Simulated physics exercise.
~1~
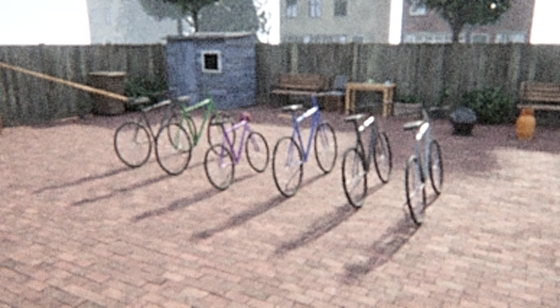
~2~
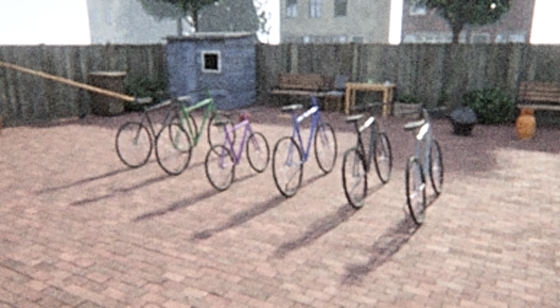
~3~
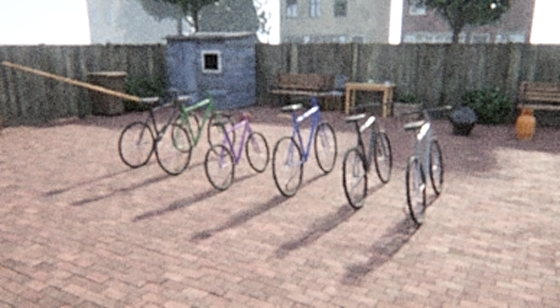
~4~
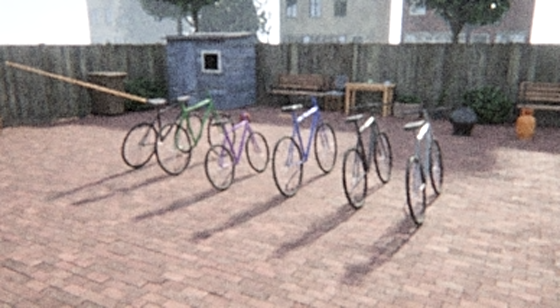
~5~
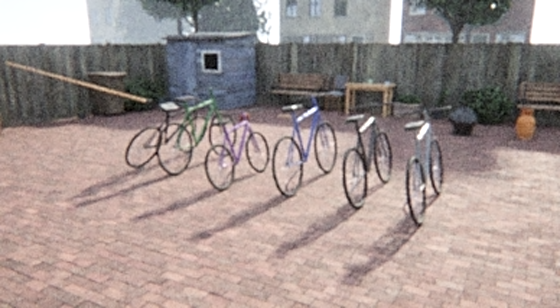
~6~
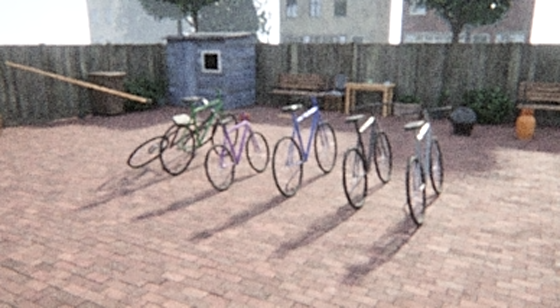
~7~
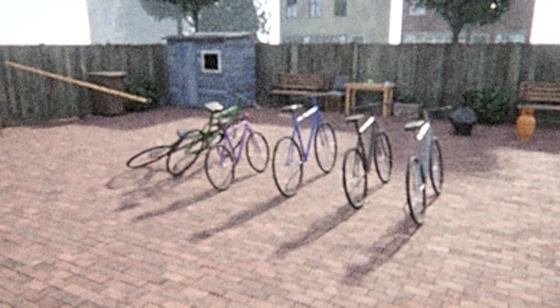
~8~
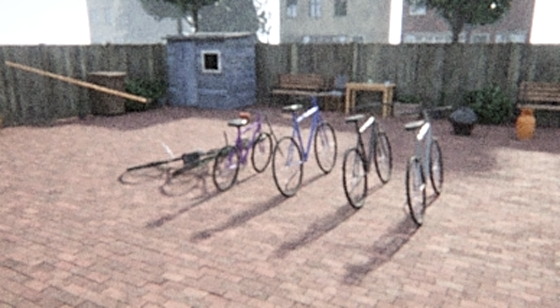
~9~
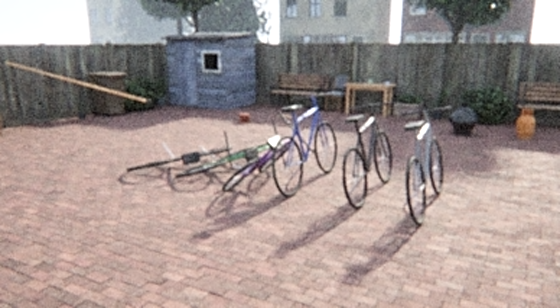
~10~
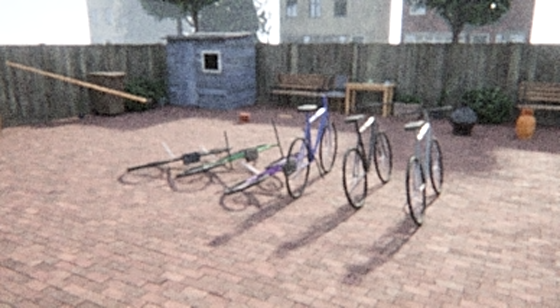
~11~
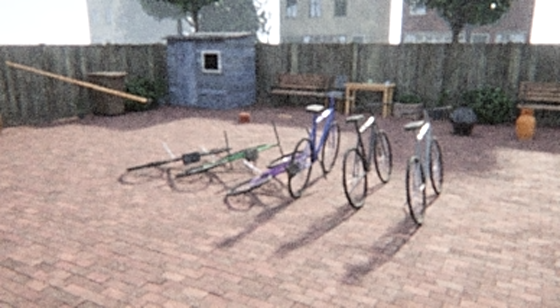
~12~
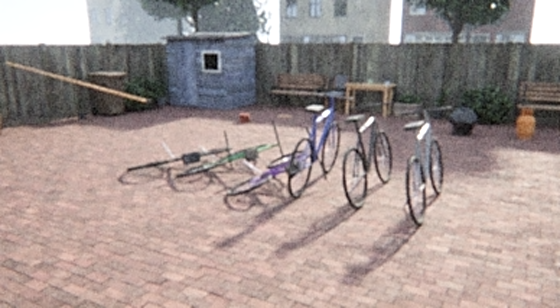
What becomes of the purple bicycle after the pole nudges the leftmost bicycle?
The purple bicycle topples after the green one goes over, and it ends up lying on the bricks beside the blue bicycle.
